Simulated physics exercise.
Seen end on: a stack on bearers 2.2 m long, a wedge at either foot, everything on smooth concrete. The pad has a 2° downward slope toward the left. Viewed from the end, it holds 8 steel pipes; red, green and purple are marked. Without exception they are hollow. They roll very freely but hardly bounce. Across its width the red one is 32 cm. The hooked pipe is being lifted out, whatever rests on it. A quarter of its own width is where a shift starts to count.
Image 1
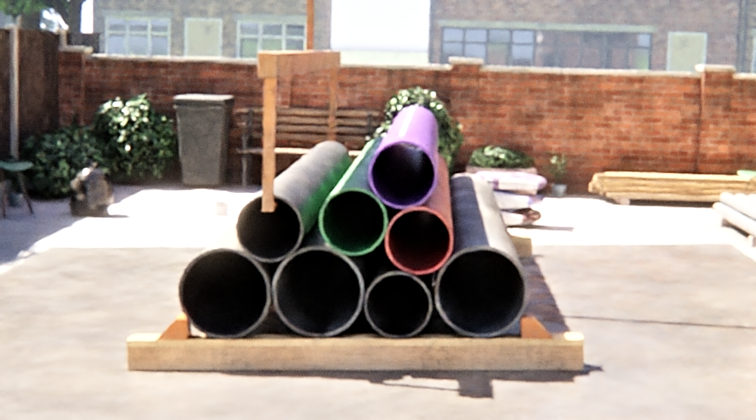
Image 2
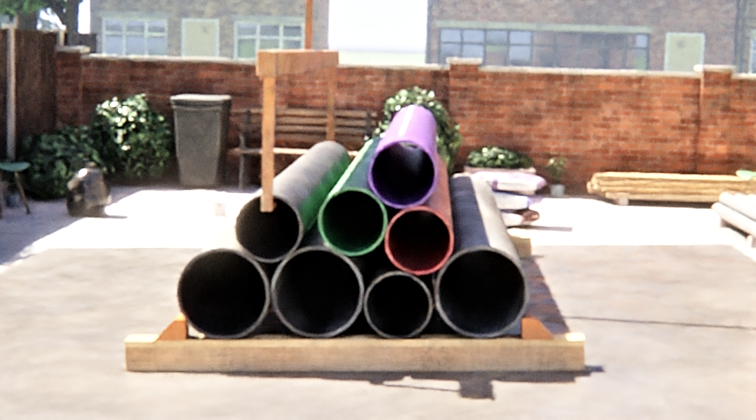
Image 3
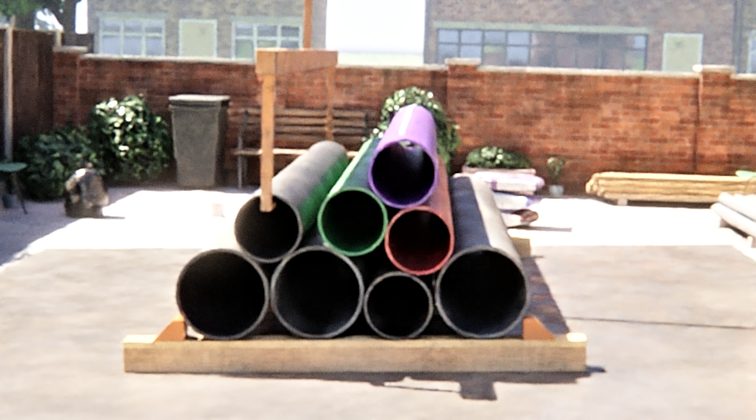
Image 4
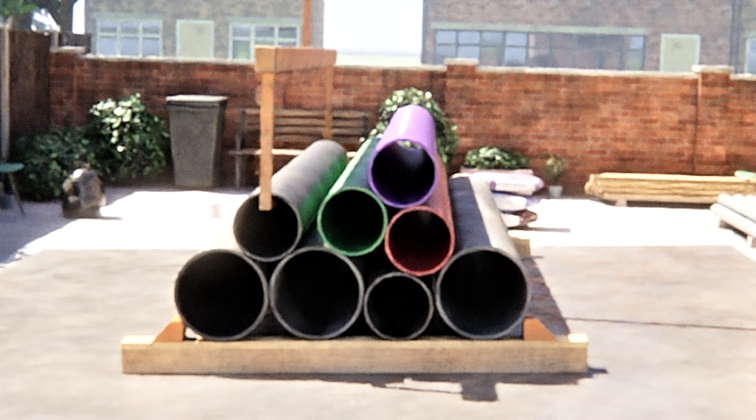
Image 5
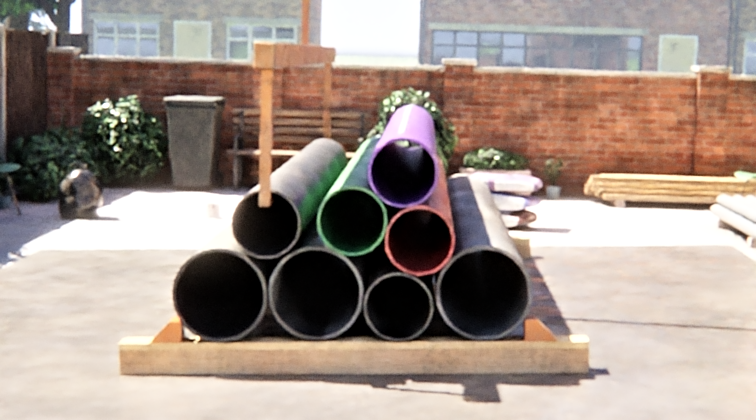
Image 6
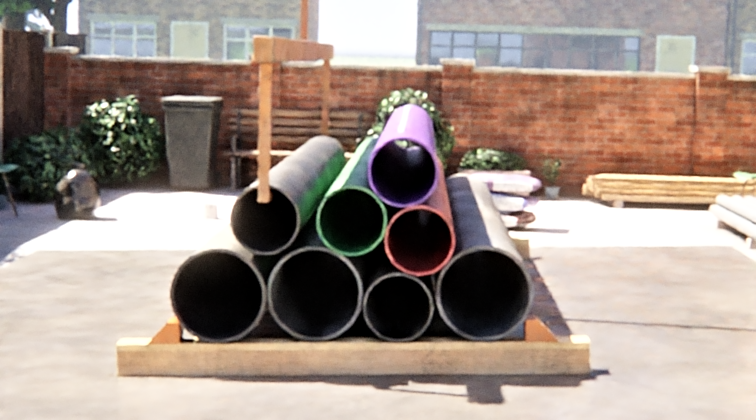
In a brick-walled yard, a stack of dark and coloured pipes stays almost completely still.
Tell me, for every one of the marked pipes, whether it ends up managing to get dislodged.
Here it is: Red pipe - it does not, green - it does not, purple - it does not.
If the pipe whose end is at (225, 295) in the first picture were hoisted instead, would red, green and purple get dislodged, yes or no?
Result with that setup - red negative, green affirmative, purple affirmative.
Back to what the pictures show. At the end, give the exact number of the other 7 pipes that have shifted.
That comes to 0 in total.
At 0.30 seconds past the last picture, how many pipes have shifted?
The tally at that time would be 0.
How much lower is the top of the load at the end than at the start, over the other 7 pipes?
About 0 cm.
Another 0.3 s on from the last picture, red is unmoved; green is unmoved; purple is unmoved; 0 out of place.
In the end (0.7 s after the last picture), red is unmoved; green is unmoved; purple is unmoved; 0 out of place.
